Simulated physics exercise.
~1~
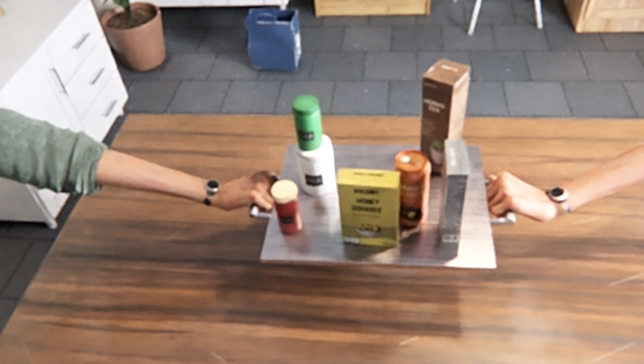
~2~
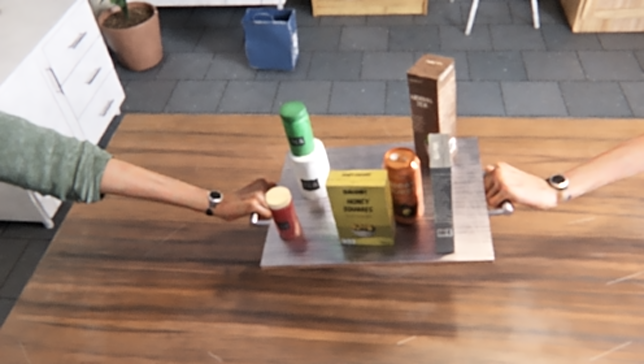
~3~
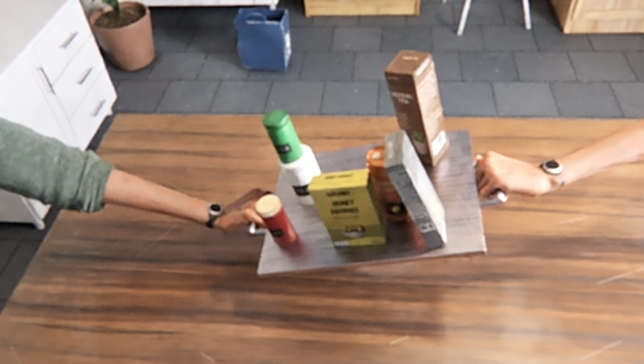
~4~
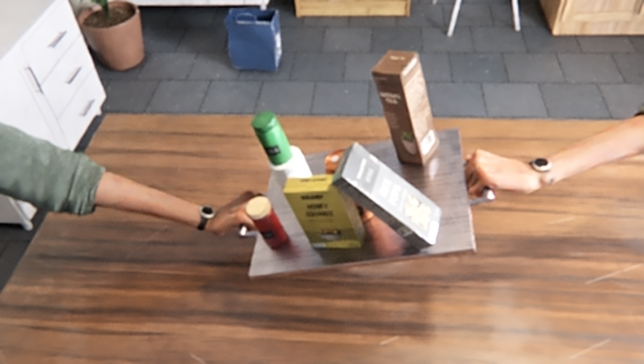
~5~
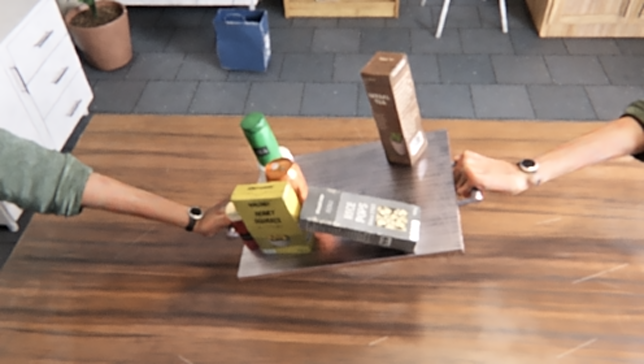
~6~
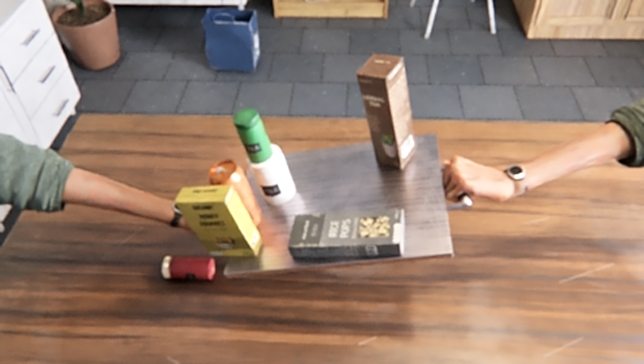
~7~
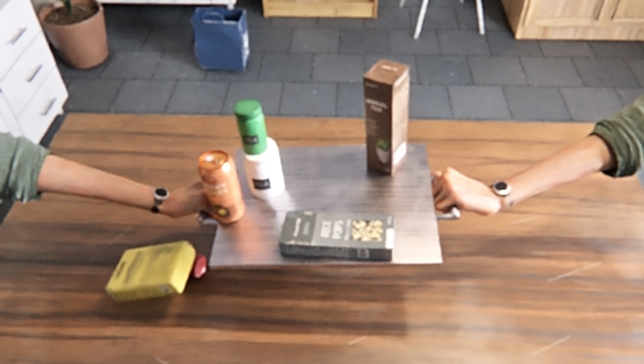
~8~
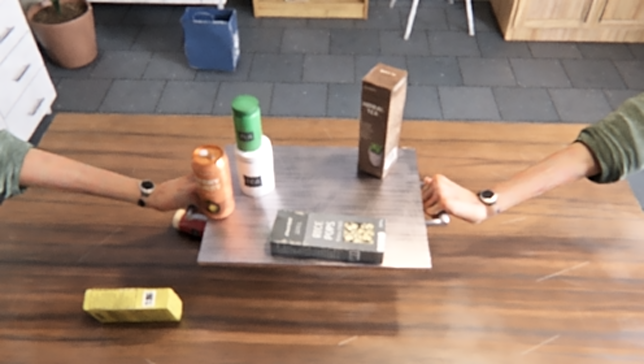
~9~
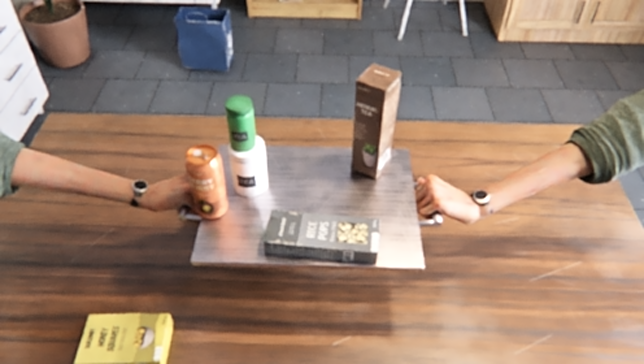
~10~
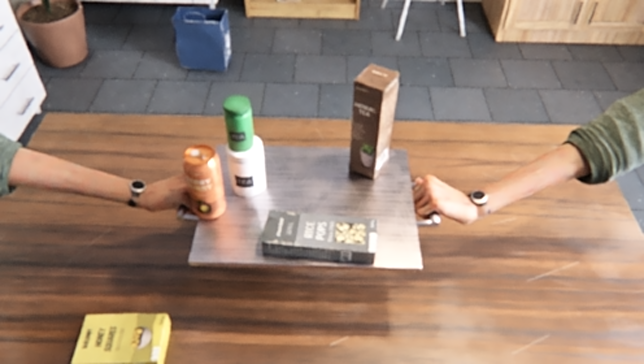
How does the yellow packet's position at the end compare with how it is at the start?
At the start the yellow packet stands upright on the tray. By the end it is lying on its side on the wooden table.
